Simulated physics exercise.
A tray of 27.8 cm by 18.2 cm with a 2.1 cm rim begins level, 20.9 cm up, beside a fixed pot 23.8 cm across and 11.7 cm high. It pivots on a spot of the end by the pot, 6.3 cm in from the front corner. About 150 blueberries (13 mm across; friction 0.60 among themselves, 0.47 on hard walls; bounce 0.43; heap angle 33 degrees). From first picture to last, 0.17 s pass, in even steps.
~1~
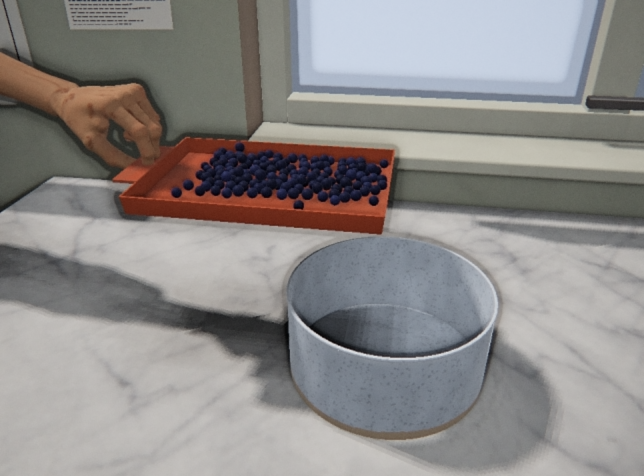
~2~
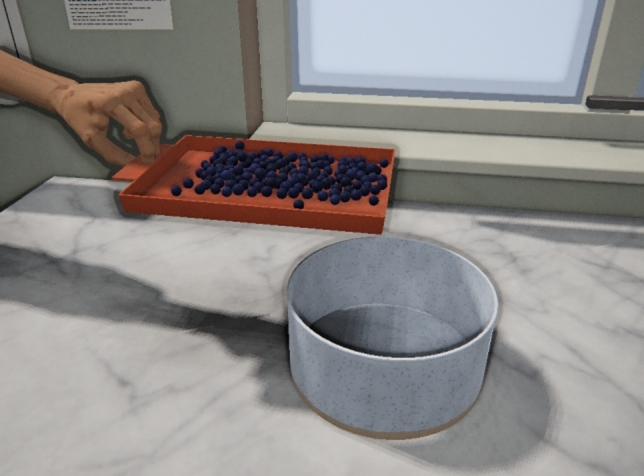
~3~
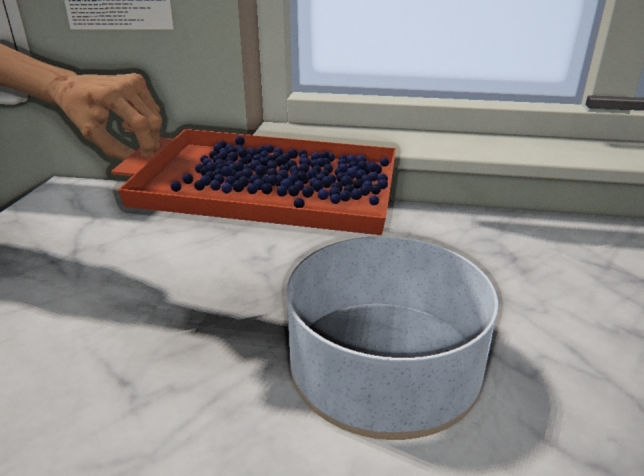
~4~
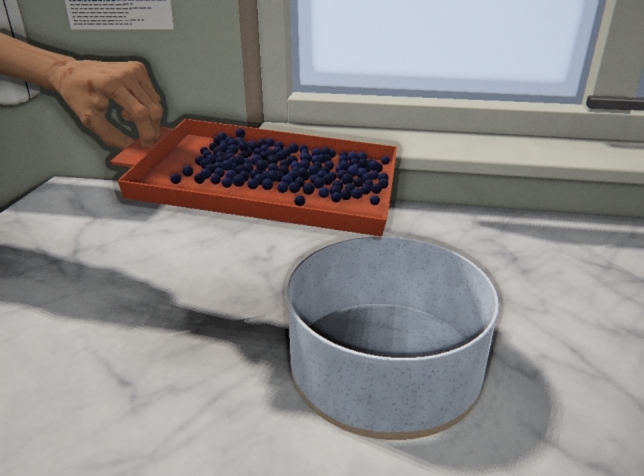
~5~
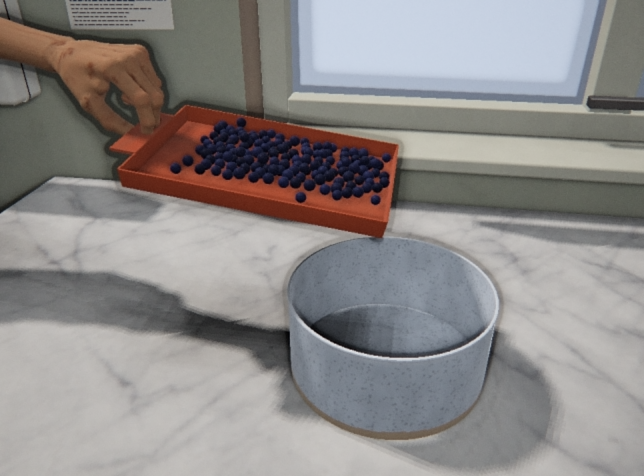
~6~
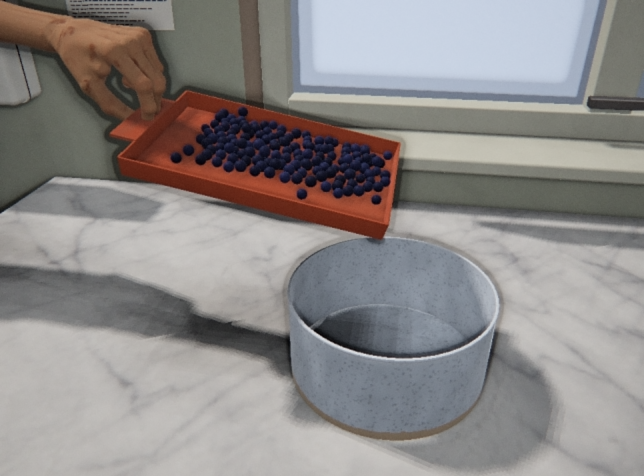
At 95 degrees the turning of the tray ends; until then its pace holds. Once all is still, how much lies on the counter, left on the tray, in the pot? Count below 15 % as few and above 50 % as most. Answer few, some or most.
Counter few, tray few, pot most.
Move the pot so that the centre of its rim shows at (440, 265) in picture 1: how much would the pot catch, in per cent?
About 65 per cent.
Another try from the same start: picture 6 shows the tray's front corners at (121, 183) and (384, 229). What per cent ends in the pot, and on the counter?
Pot 75, counter 20.
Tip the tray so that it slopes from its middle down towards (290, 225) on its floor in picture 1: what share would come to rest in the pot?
Some 75 per cent.
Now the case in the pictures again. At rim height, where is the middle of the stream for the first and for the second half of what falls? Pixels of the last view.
At about (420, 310), then at (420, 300).
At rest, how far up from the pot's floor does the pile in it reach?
Some 2.5 cm.
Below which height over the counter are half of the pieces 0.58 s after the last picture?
Roughly 26 cm.
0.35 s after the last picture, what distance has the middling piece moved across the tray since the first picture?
About 7 cm.
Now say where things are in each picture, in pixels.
The first frame shows tray tilt 0 degrees, front corners at (122, 196) and (382, 215); middle of the pieces at (284, 174); pot at (390, 288).
The second frame shows tray tilt 1 degrees, front corners at (122, 194) and (382, 216); middle of the pieces at (284, 172).
The third frame shows tray tilt 2 degrees, front corners at (122, 189) and (383, 216); middle of the pieces at (284, 169).
The fourth frame shows tray tilt 5 degrees, front corners at (121, 180) and (384, 218), lowest corner right front; middle of the pieces at (285, 165).
The fifth frame shows tray tilt 9 degrees, front corners at (121, 168) and (385, 220), lowest corner right front; middle of the pieces at (286, 158).
The sixth frame shows tray tilt 13 degrees, front corners at (121, 156) and (386, 223), lowest corner right front; middle of the pieces at (287, 151); pot at (391, 288).
Then, 0.35 s after the last picture, tilt 53 degrees; the tray holds 100 %, the pot 0 %.
Then, 0.58 s after the last picture, tilt 79 degrees; the tray holds 90 %, the pot 5 %.
Then, 0.93 s after the last picture, tilt 95 degrees; the tray holds 20 %, the pot 70 %.
In the end, counter 0 %, tray 5 %, pot 95 %.
